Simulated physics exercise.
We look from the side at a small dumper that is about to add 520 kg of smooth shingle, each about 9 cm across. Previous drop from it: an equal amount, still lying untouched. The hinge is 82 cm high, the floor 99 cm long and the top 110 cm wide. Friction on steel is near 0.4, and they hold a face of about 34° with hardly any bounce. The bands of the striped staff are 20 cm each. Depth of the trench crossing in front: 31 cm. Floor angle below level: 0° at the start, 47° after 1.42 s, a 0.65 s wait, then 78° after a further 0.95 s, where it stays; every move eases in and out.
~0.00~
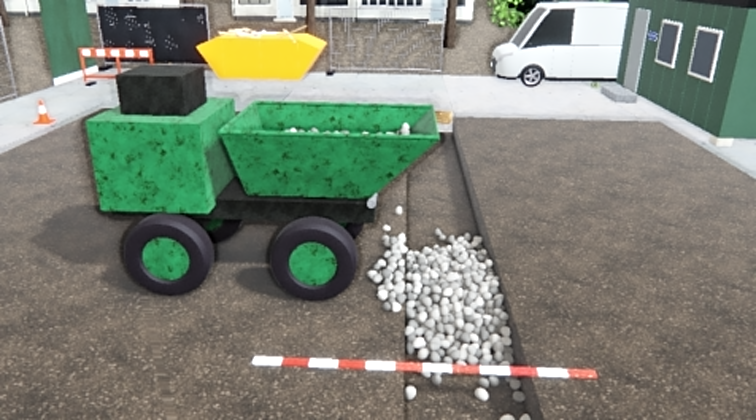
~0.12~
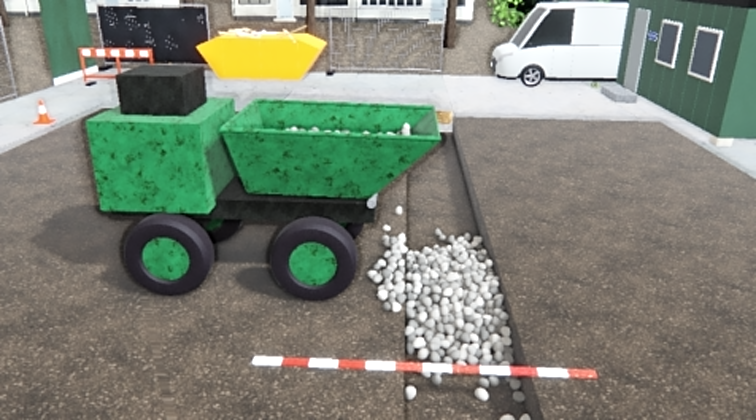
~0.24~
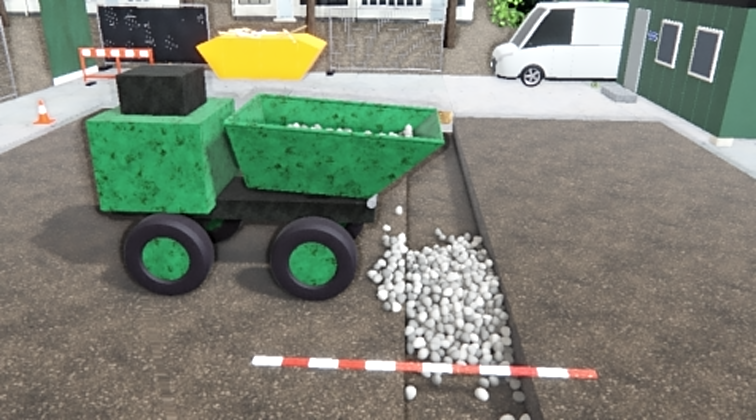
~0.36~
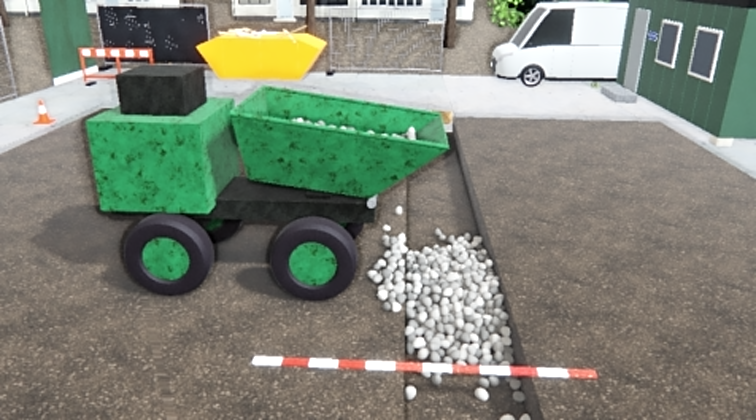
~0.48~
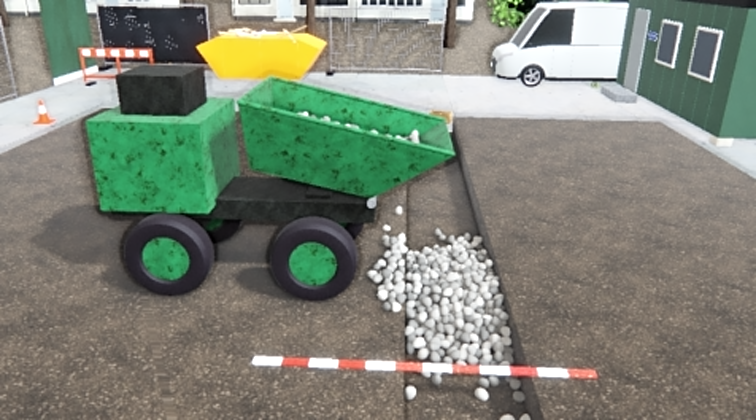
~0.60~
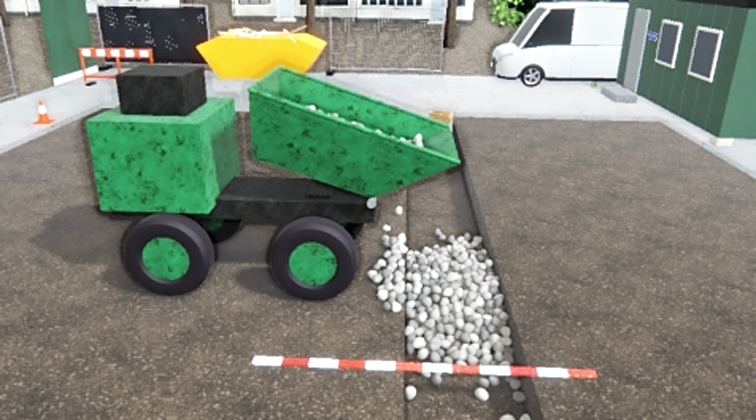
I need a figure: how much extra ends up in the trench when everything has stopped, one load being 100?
Roughly 61 per cent of a load more.
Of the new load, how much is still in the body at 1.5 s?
Still inside: Some 100 %.
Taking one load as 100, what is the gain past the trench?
Roughly 40 percent of a load.
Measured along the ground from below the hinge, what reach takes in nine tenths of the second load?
That's roughly 160 cm.
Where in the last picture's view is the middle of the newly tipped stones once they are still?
The middle ends up near (494, 272).
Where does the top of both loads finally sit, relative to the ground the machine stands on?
26 cm above.
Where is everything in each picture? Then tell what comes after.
The body is at 0°, its lip at (439, 138); the top of the load is at (351, 135). The earlier load is highest near (394, 253), 7 cm above ground level, 6 % short of the trench, 93 % in the trench, in the first frame.
The body is at 1°, its lip at (440, 139); the top of the load is at (330, 135); the stones move at 0.2 m/s on average, in the second frame.
Lip at (444, 142), floor tilted 4°, highest stones at (301, 132); the stones move at 0.3 m/s on average, in the third frame.
Lip at (448, 148), floor tilted 8°, highest stones at (294, 126); the stones move at 0.4 m/s on average, in the fourth frame.
Lip at (454, 154), floor tilted 12°, highest stones at (290, 118); the stones move at 0.4 m/s on average, in the fifth frame.
The body is at 18°, its lip at (459, 163); the top of the load is at (287, 111); the stones move at 0.5 m/s on average, in the sixth frame.
After 1.1 s the floor is at 39°; in per cent of one load, 100 in the body, 6 short of the trench, 93 in the trench; the foremost stones are at (491, 280).
After 1.5 s the floor is at 47°; in per cent of one load, 100 in the body, 6 short of the trench, 93 in the trench; the foremost stones are at (492, 281).
After 3.5 s the floor is at 78°; in per cent of one load, 8 in the body, 6 short of the trench, 154 in the trench, 31 past the trench; the foremost stones are at (625, 289).
After 6.2 s the floor is at 78°; in per cent of one load, 0 in the body, 6 short of the trench, 154 in the trench, 39 past the trench; the foremost stones are at (647, 296). Net gain in the trench, 61.
